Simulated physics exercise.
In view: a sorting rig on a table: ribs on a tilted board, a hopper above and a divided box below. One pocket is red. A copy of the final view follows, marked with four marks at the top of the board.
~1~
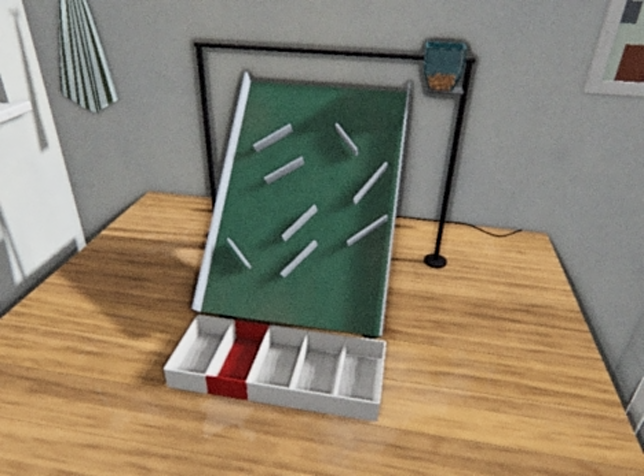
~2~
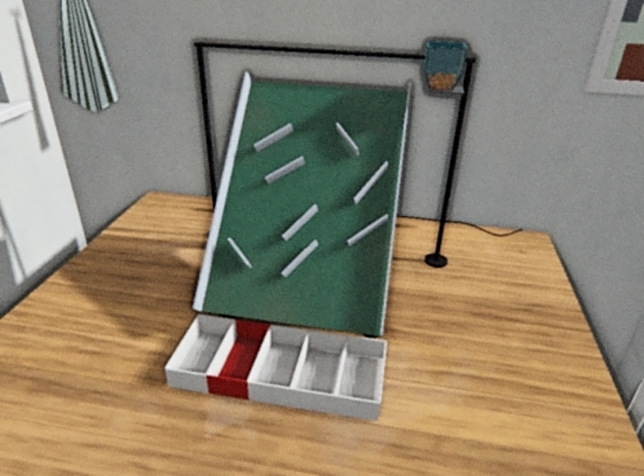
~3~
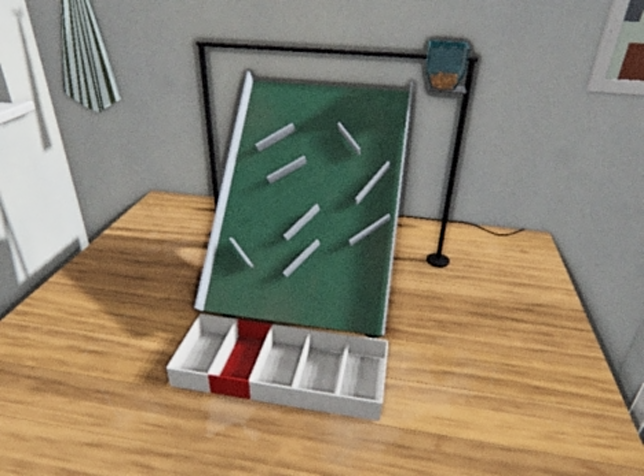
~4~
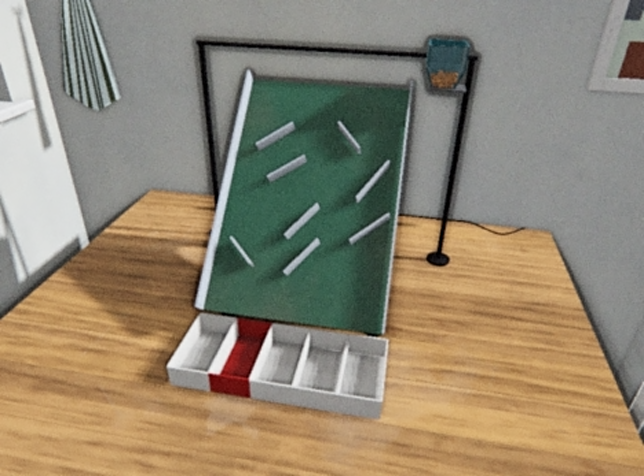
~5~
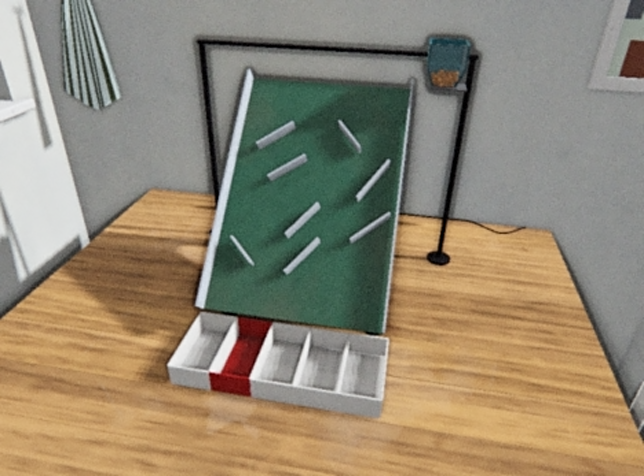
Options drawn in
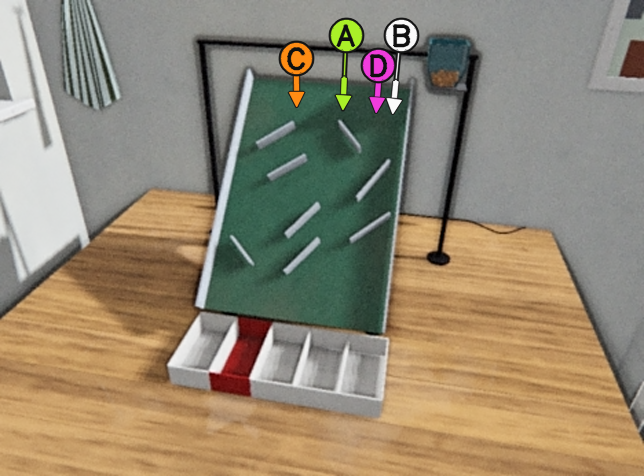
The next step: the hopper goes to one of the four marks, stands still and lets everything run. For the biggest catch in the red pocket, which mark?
The answer is mark A.
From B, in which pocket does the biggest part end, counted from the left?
The third.
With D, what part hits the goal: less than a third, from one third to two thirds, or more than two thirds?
Less than a third.
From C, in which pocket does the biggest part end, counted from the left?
The first from the left.
On the marked copy, mark A meets the board at (343, 104); mark B meets the board at (393, 108); mark C meets the board at (296, 101); mark D meets the board at (376, 107).
With A, close to a third in the red pocket, close to half in other pockets, a small share outside the box.
With B, a small share in the red pocket, all but a few in other pockets.
With C, a small share in the red pocket, the bulk in other pockets, only a few outside the box.
With D, a small share in the red pocket, the bulk in other pockets, only a few outside the box.
